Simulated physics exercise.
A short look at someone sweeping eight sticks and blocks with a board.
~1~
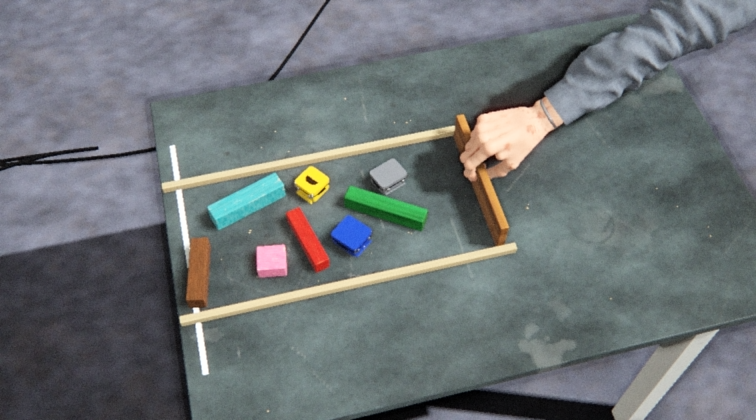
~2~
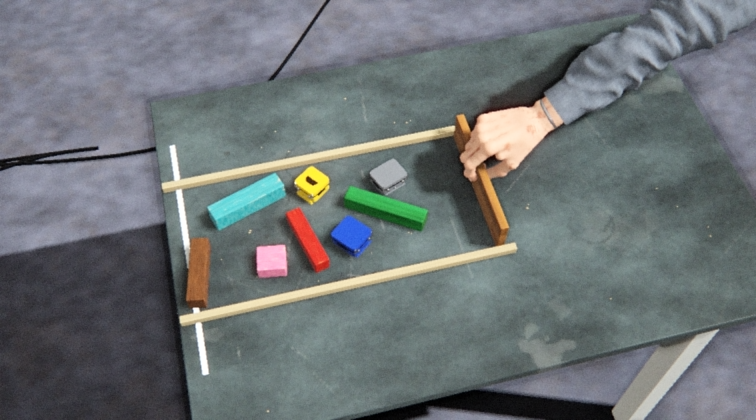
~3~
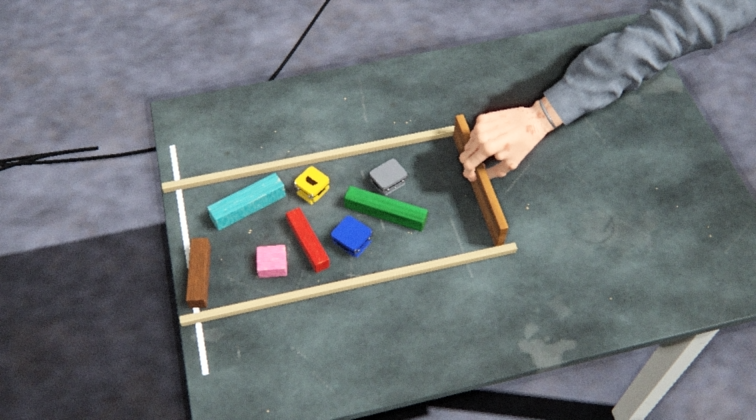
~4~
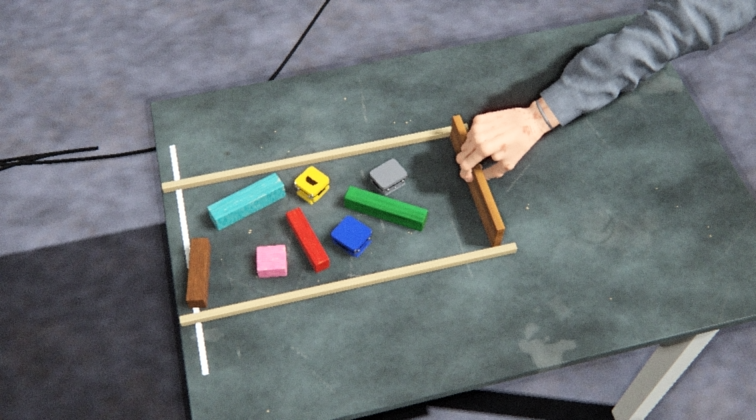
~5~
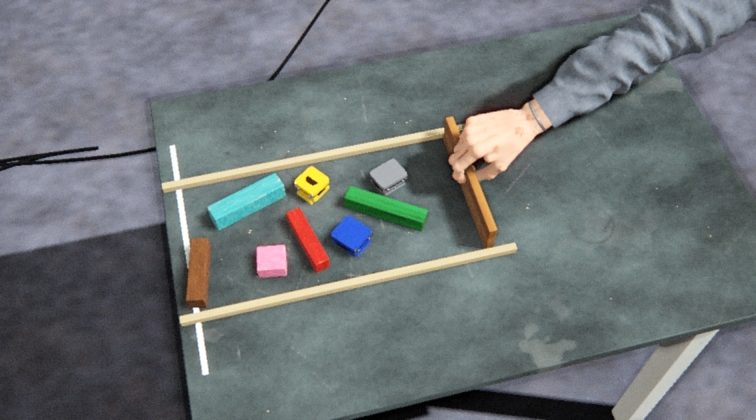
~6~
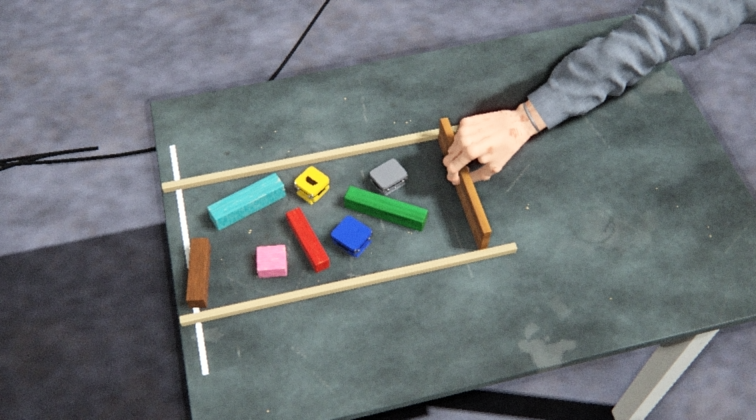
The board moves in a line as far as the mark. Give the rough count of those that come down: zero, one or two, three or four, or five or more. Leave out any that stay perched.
As it turns out, the number that fall off is five or more.
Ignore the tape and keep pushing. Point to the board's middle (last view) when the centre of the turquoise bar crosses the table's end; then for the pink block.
Its middle is around (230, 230) and around (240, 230).
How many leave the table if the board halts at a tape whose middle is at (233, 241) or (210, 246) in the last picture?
Try by try, 2 and 4.
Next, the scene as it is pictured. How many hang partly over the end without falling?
It comes to 2.
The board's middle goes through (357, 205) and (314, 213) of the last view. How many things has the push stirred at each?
At the one place 5, at the other 7.
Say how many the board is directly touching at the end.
The number is 2.
Early on, none off yet; brown bar at rest near (199, 272); turquoise bar at rest near (247, 202); pink block at rest near (272, 261).
Finally, the number that fall off is five or more; lost, green stick, blue case, red bar, pink block, turquoise bar and brown bar.
